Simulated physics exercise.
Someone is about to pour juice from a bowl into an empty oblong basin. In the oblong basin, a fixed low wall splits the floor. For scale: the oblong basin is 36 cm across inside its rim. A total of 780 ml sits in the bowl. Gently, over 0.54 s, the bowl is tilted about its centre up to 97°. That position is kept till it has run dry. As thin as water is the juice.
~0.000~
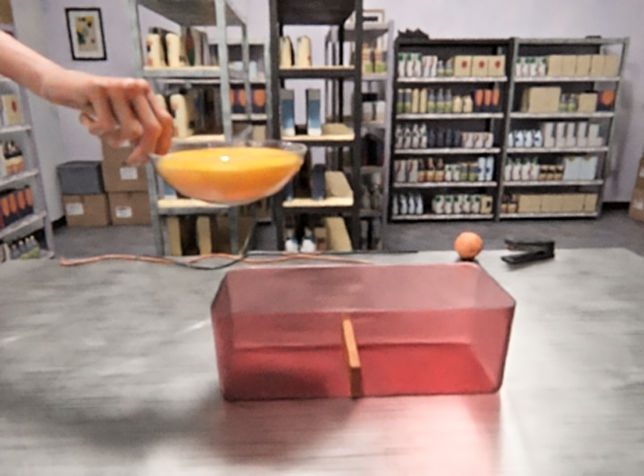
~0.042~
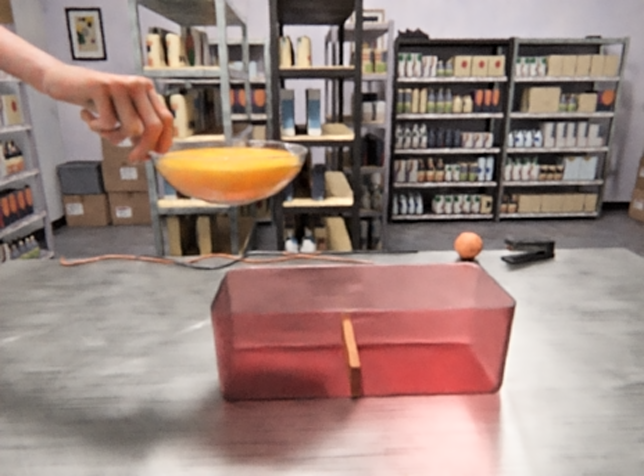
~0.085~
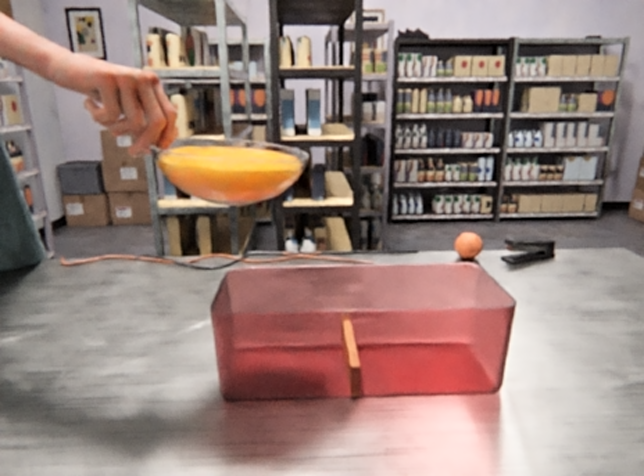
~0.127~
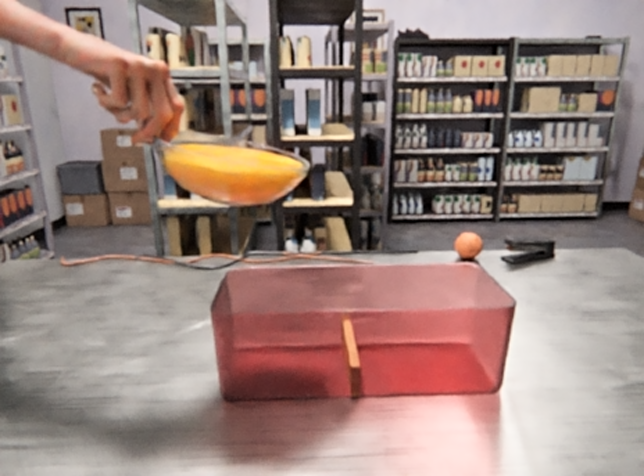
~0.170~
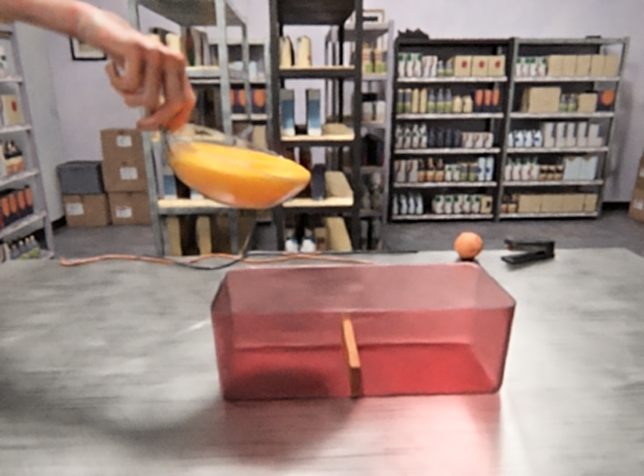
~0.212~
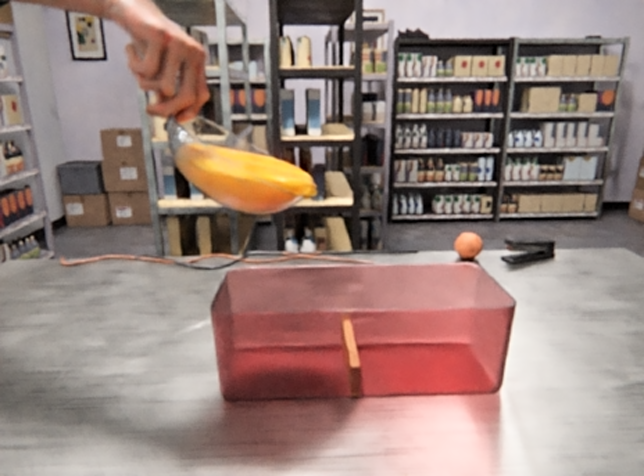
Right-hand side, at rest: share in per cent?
48 per cent.
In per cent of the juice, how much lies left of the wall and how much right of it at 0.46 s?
26 on the left, 34 on the right, roughly.
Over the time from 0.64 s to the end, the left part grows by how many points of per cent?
Some 1 per cent.
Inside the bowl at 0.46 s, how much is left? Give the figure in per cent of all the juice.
Remaining: Near 2 % of the total.
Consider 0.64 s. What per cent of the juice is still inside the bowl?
Roughly 0 percent remains.
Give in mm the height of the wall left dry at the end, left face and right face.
On the left it's about 28 mm; on the right, about 28 mm.
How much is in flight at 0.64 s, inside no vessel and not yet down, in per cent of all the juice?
Estimated airborne part: Roughly 7 per cent.
After 0.46 s the tilt is 92° and 2 per cent is still to pour, 26 is left of the wall and 34 right of it.
After 0.64 s the tilt is 97° and 0 per cent is still to pour, 44 is left of the wall and 45 right of it.
After 0.83 s the tilt is 97° and 0 per cent is still to pour, 44 is left of the wall and 47 right of it.
After 1.04 s the tilt is 97° and 0 per cent is still to pour, 45 is left of the wall and 48 right of it.
In the end 45 per cent lies left of the wall, 48 right of it and 7 outside.
